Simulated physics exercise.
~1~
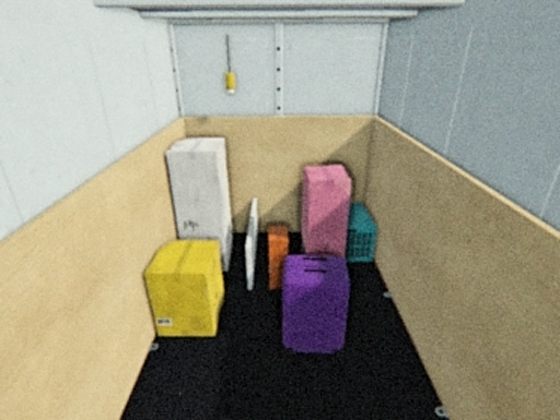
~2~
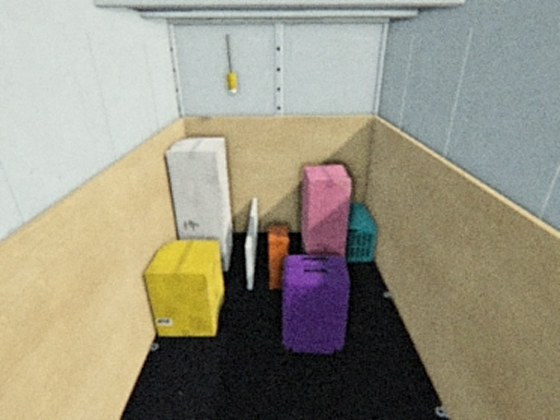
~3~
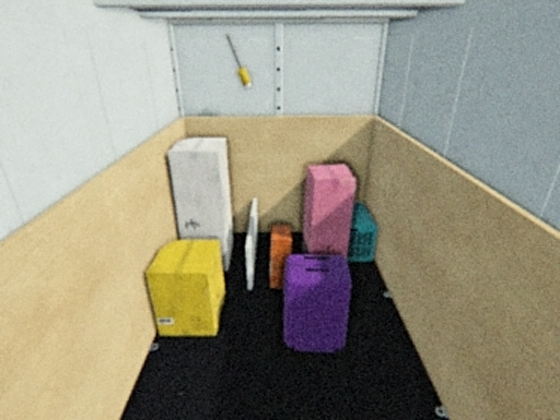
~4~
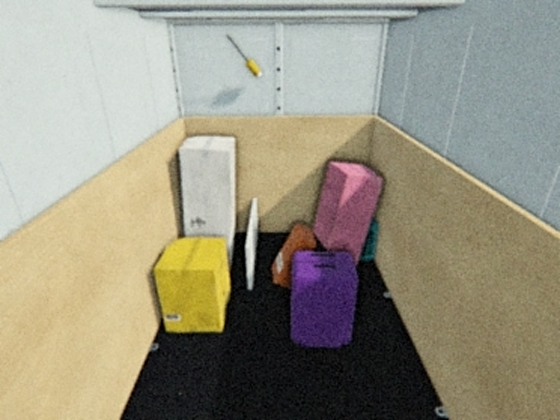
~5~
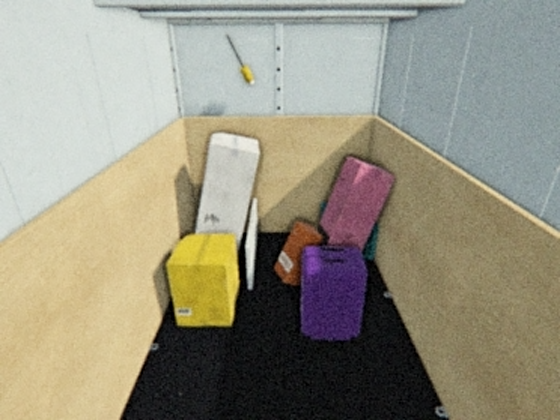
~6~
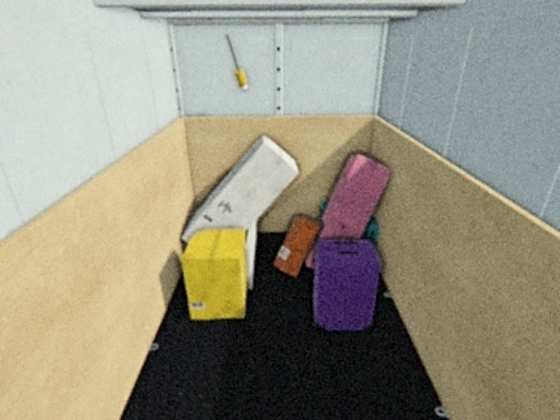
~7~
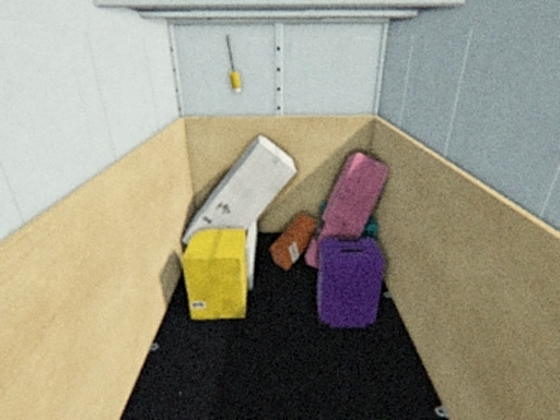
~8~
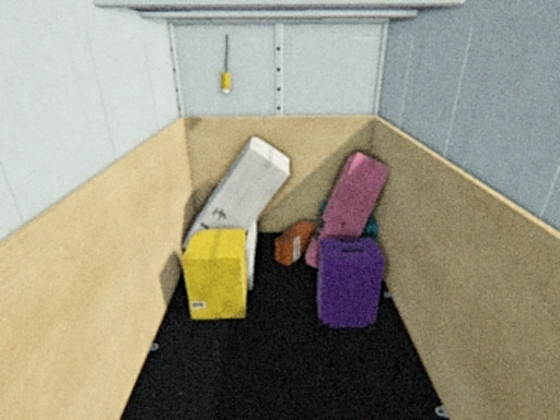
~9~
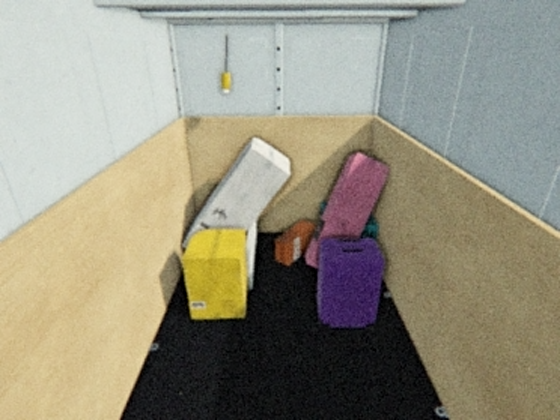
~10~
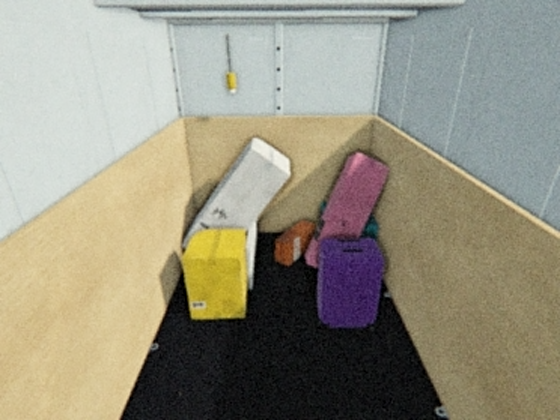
A yellow-handled tool hanging on the bulkhead swings to the right above a wood-lined load bay, seen from the rear. On the black floor stand a tall white box behind a yellow box at left, a thin white board and small orange box midway, and a pink box behind a purple case at right, near a turquoise chest. The boxes and case slide right, the orange and pink boxes tilting first, then the white one. The orange box topples onto its side while the hanging tool settles. Finally, the white box rests slanted over the board, the pink box leans right, and the yellow box and purple case stand upright.
